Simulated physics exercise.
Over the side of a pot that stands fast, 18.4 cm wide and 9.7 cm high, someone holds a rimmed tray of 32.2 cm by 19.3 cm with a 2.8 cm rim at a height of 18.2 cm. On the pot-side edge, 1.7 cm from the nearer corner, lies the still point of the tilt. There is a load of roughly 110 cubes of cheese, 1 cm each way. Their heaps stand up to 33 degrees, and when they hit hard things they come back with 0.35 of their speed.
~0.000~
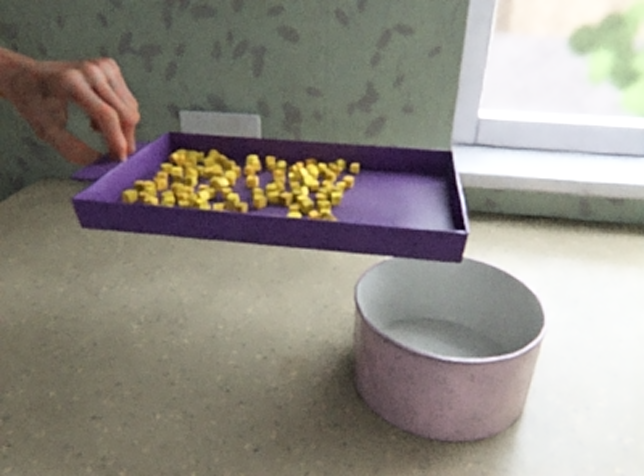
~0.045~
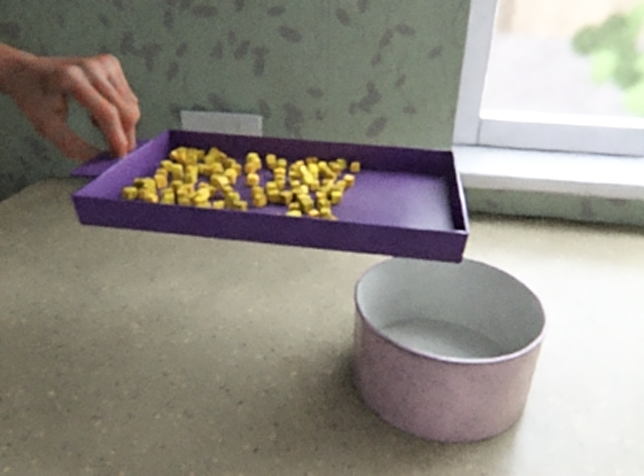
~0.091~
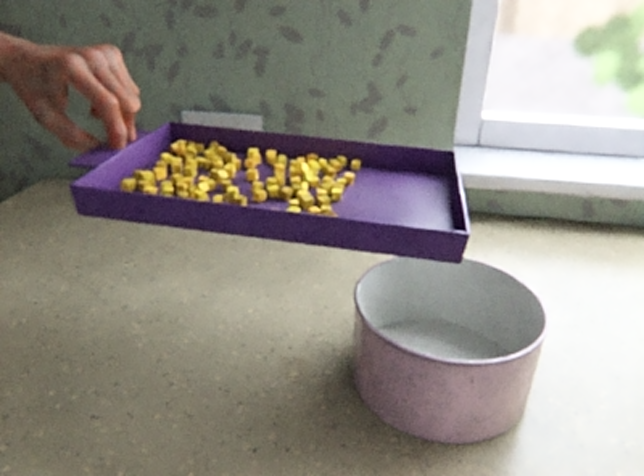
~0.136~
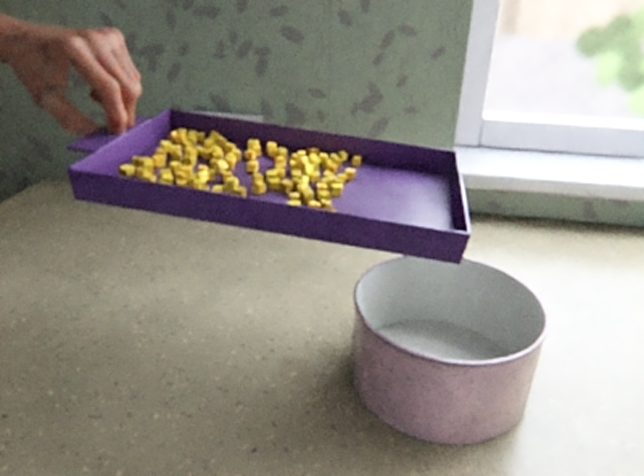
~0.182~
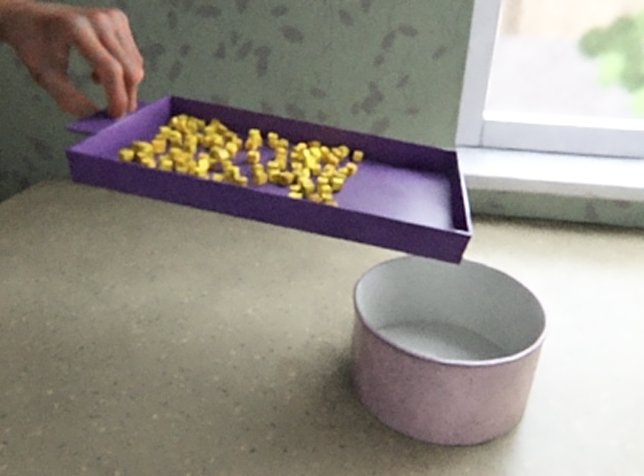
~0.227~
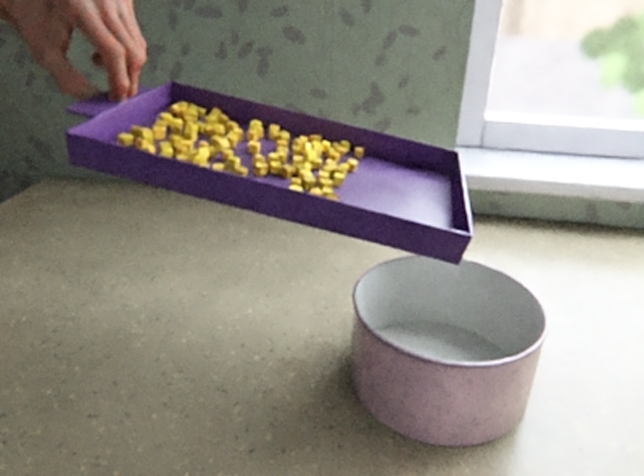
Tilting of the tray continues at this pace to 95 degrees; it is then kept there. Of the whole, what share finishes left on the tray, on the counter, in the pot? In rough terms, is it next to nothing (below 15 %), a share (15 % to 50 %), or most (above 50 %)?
Roughly: Tray: A share, counter: A share, pot: A share.
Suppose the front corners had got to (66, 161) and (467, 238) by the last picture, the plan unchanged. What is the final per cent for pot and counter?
Per cent by place - pot 0, counter 75.
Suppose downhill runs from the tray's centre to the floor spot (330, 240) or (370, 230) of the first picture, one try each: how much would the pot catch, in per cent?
First try: About 0 percent; second try: About 10 percent.
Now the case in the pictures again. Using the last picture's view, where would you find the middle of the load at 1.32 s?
By then the middle of the load sits around (472, 203).
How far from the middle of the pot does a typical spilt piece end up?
26 cm.
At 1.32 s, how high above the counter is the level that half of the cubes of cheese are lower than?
I'd say near 20 cm.
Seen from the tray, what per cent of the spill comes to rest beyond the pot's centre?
About 100 per cent.
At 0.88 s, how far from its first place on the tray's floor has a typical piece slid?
By then it sits near 13 cm from where it began.
After 0.88 s, tilt 50 degrees; the tray holds 100 %, the pot 0 %.
After 1.32 s, tilt 77 degrees; the tray holds 65 %, the pot 10 %.
After 1.83 s, tilt 95 degrees; the tray holds 60 %, the pot 15 %.
In the end, at 3.2 s, tray 35 %, counter 25 %, pot 40 %.
